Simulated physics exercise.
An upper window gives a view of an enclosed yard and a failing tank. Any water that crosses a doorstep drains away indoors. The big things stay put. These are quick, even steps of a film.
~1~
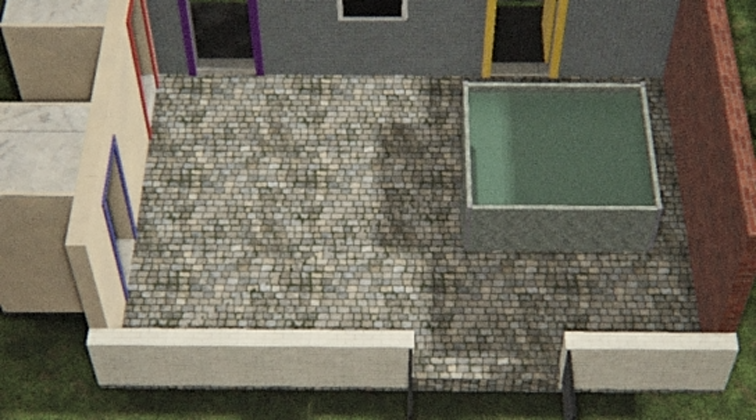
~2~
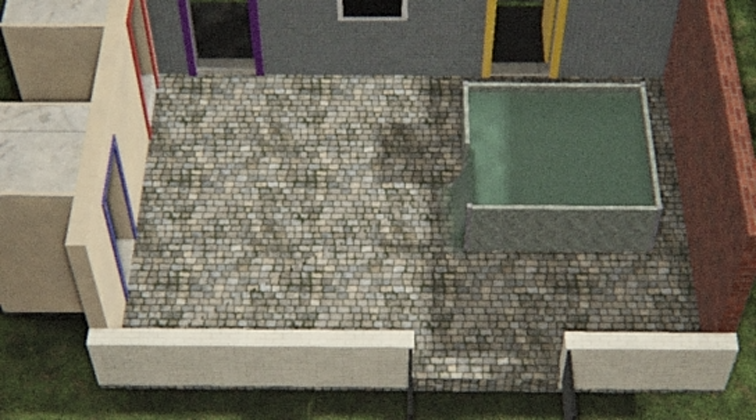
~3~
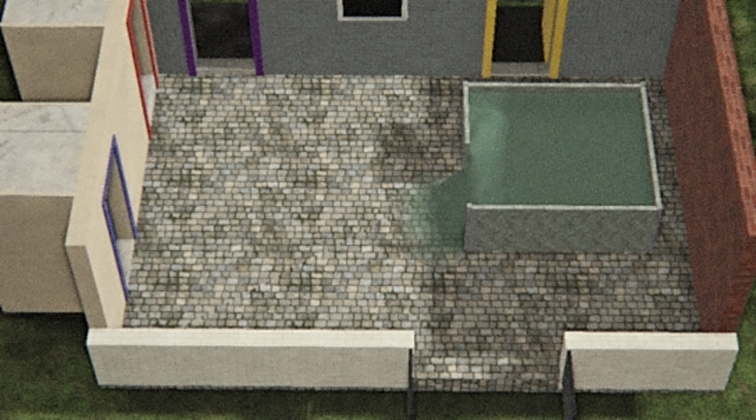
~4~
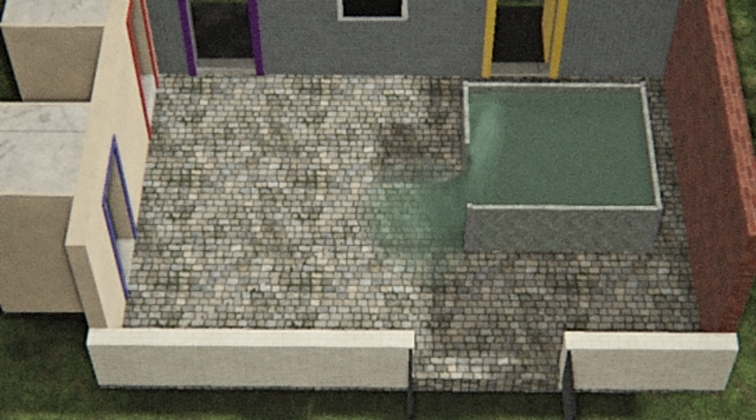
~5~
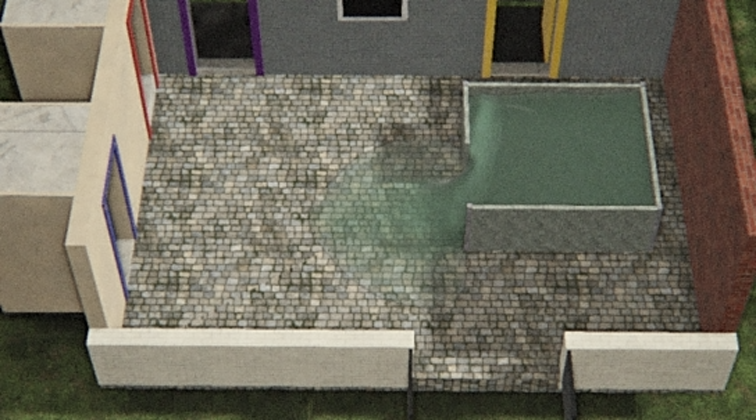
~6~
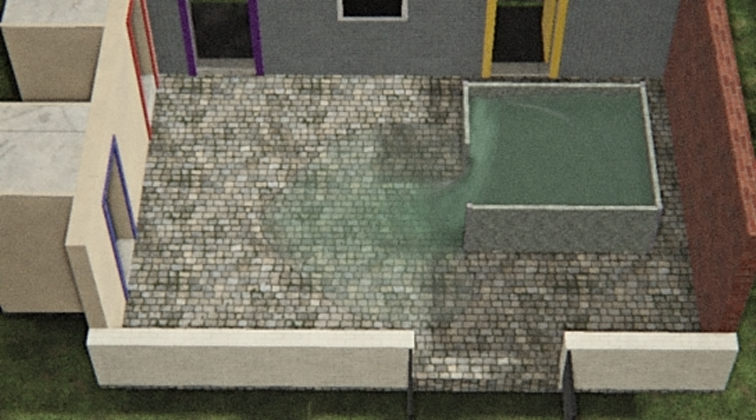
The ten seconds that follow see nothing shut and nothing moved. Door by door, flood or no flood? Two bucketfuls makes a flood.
Blue door: Flood, purple door: Flood, red door: No flood, yellow door: No flood.
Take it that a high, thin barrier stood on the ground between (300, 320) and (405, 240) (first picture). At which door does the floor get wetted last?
That would be the yellow door.
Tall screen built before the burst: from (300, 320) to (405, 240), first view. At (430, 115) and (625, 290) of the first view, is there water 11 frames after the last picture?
Not wet, not wet.
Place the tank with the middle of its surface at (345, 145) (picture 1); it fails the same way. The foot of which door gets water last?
That would be the door marked yellow.
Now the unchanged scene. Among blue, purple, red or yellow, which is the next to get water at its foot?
I'd go with the blue-painted one.
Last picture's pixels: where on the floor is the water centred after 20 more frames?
My pick is pixel (392, 204).
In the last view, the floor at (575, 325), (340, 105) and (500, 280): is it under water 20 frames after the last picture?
First spared, then swamped, then spared.
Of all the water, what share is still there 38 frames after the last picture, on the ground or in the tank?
My reckoning gives about 86 %.
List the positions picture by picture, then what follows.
The water tank at (559, 148) is whole and still, in the first frame.
Water pours out at (469, 201) and has run to (461, 254), in the second frame.
The front is at (422, 257), out from the gap at (469, 204), in the third frame.
Water pours out at (469, 205) and has run to (362, 209), in the fourth frame.
The front is at (314, 218), out from the gap at (469, 205), in the fifth frame.
Water pours out at (469, 205) and has run to (267, 225), in the sixth frame.
A moment on, water covers 55 % of the floor; the blue door under two buckets in, the purple door not reached, the red door not reached, the yellow door not reached.
Next, water covers 60 % of the floor; the blue door far over two buckets in, the purple door wet at the sill, nothing in, the red door wet at the sill, nothing in, the yellow door not reached.
Then, water covers 60 % of the floor; the blue door far over two buckets in, the purple door over two buckets in, the red door wet at the sill, nothing in, the yellow door not reached.
Later, water covers 70 % of the floor; the blue door far over two buckets in, the purple door far over two buckets in, the red door under two buckets in, the yellow door wet at the sill, nothing in.
In the end, water covers 100 % of the floor; the blue door far over two buckets in, the purple door far over two buckets in, the red door under two buckets in, the yellow door under two buckets in.
